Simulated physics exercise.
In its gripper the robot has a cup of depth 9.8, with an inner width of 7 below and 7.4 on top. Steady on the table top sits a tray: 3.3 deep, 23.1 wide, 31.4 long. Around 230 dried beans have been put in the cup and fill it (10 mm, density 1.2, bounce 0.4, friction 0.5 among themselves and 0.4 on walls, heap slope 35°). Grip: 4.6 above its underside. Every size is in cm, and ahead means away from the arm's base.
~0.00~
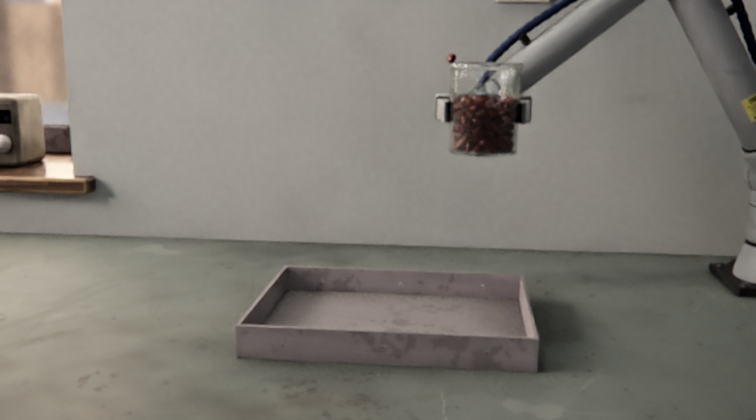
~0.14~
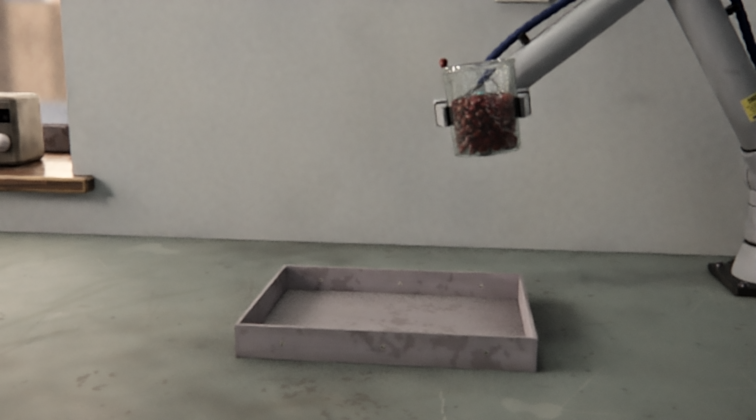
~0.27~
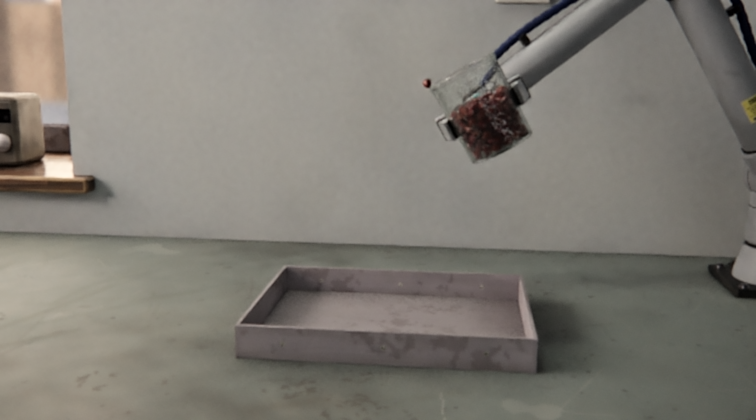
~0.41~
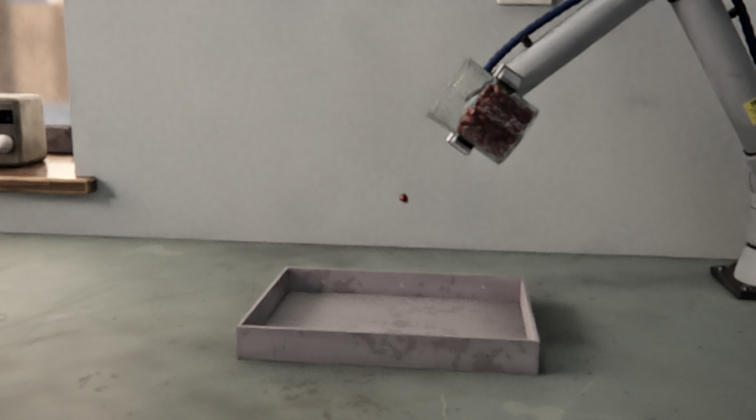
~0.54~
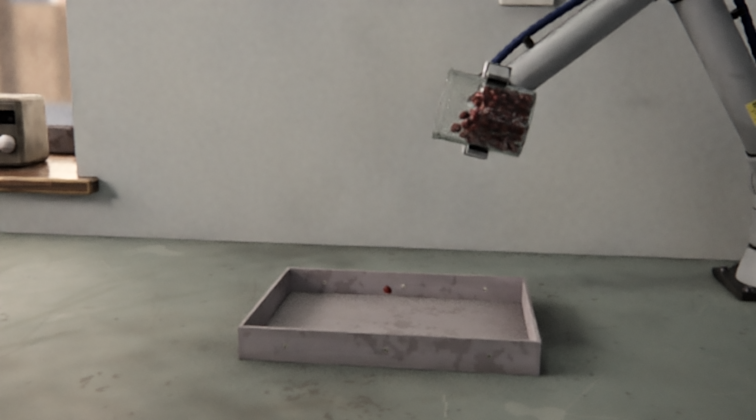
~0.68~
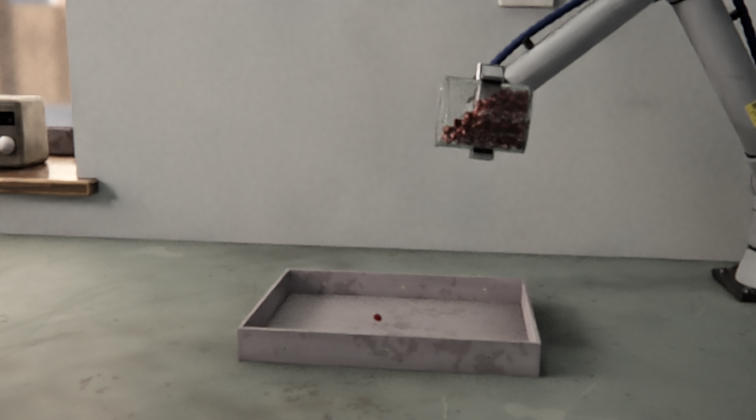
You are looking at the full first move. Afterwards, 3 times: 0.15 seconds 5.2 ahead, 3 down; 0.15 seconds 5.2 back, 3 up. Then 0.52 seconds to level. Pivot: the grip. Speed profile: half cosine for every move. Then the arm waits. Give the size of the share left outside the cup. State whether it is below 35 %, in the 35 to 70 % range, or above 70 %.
It is in the 35 to 70 % range.
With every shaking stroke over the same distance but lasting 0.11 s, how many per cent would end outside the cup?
About 65 per cent, then.
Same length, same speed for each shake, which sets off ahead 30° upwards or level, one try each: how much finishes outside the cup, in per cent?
Estimates, in order: 95 % then 85 %.
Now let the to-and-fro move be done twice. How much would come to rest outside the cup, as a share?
In that case, some 50 per cent.
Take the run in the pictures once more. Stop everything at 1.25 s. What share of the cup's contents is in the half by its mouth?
Near 60 in a hundred.
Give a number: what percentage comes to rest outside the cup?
I'd put it near 60 per cent.
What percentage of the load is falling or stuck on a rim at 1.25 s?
14 per cent.
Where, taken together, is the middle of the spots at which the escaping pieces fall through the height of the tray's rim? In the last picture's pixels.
(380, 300).
After 1.25 s, tilted 85° forward, highest piece 26 above the table; 143 in the cup, 57 in the tray, 33 in flight or on a rim.
After 1.82 s, tilted 49° forward, highest piece 27 above the table; 133 in the tray, 98 in the cup, 1 on the table or floor, 1 in flight or on a rim.
After 2.30 s, level, highest piece 27 above the table; 134 in the tray, 98 in the cup, 1 on the table or floor.
After 3.35 s, level, highest piece 27 above the table; 134 in the tray, 98 in the cup, 1 on the table or floor.
At rest, 134 in the tray, 98 in the cup, 1 on the table or floor. That is 58 % outside the cup.
